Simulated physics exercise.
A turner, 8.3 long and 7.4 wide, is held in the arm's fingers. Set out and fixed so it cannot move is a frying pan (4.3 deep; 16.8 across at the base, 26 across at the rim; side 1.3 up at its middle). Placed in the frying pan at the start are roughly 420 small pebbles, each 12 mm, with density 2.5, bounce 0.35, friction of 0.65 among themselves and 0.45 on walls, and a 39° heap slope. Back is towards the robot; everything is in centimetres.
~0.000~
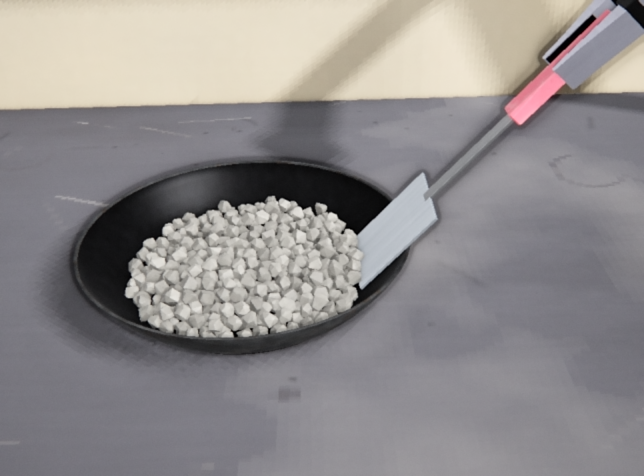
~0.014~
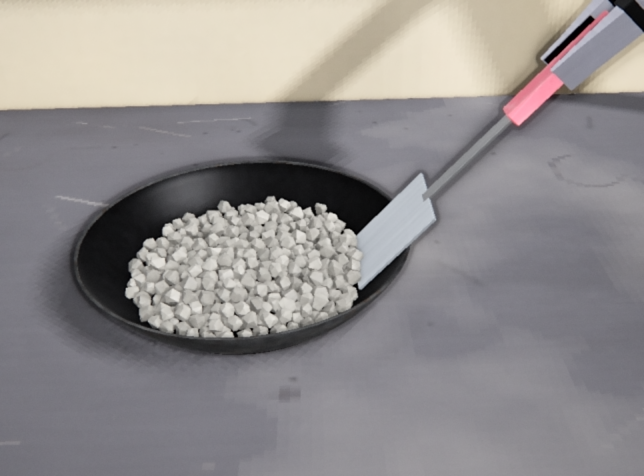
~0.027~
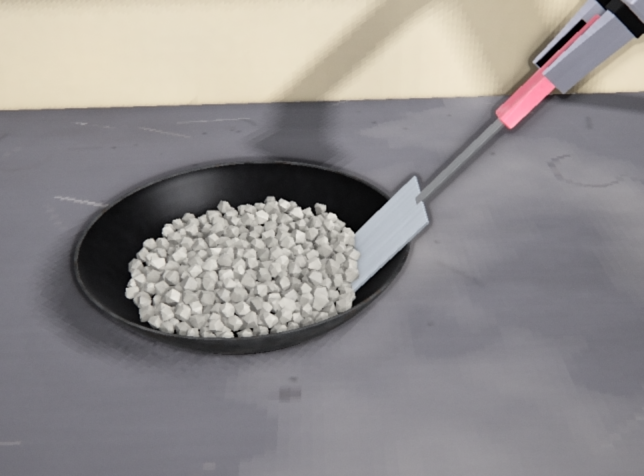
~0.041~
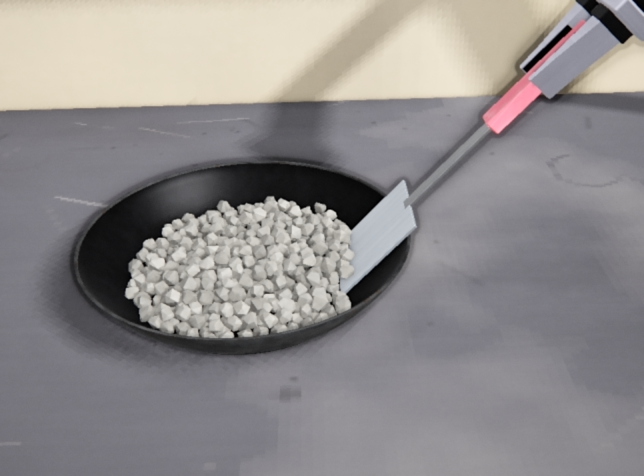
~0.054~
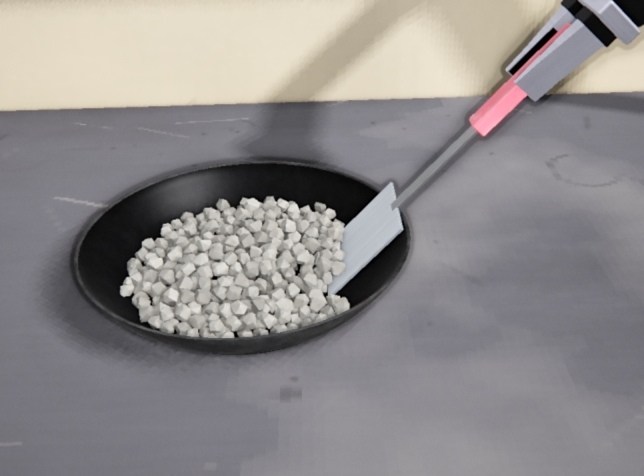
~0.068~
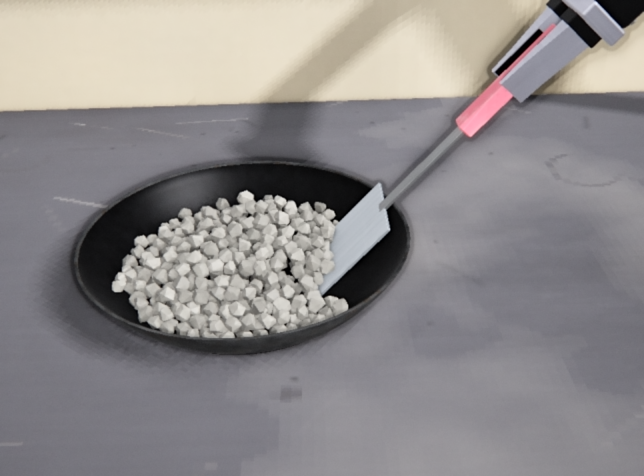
Robot arm holding a turner and sliding its blade slowly left into pale pebbles in a black frying pan, nudging them slightly.
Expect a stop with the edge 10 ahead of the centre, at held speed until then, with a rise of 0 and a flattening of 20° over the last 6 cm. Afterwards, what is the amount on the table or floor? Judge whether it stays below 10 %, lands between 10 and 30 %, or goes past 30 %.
It lands between 10 and 30 %.
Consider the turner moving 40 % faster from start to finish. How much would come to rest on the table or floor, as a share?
It would be near 25 per cent.
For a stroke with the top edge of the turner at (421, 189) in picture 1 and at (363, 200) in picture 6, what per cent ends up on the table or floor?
Around 30 per cent finishes there.
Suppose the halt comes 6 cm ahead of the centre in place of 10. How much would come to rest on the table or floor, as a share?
That would give close to 0 per cent.
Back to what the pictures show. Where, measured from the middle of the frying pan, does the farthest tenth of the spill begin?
The distance is roughly 25 cm.
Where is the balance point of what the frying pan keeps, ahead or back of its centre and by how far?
Offset forward: Around 4.0 cm.
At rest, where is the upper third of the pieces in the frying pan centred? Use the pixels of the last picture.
About (130, 241).
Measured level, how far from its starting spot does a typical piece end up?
The answer is about 5 cm.
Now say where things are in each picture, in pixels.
Turner top edge at (430, 195), sloping 48°; upper third of the load around (253, 253), from x 130 to 355, top at y 200; 418 in the frying pan, in the first frame.
Turner top edge at (428, 195), sloping 48°; upper third of the load around (253, 253), from x 130 to 355, top at y 205, in the second frame.
Turner top edge at (421, 198), sloping 48°; upper third of the load around (252, 252), from x 130 to 355, top at y 205, in the third frame.
Turner top edge at (410, 202), sloping 48°; upper third of the load around (257, 251), from x 130 to 345, top at y 205, in the fourth frame.
Turner top edge at (397, 204), sloping 48°; upper third of the load around (251, 245), from x 125 to 345, top at y 205, in the fifth frame.
Turner top edge at (384, 205), sloping 48°; upper third of the load around (243, 245), from x 120 to 340, top at y 200; 418 in the frying pan, in the sixth frame.
After 0.15 s, sloping 48°, highest piece 6 above the table; 418 in the frying pan.
After 0.23 s, sloping 42°, highest piece 6 above the table; 418 in the frying pan.
After 0.47 s, sloping 28°, highest piece 6 above the table; 339 in the frying pan, 73 on the table or floor, 6 on the blade or in flight.
After 1.52 s, sloping 28°, highest piece 6 above the table; 339 in the frying pan, 79 on the table or floor.
At rest, 339 in the frying pan, 79 on the table or floor. That is 19 % on the table or floor.
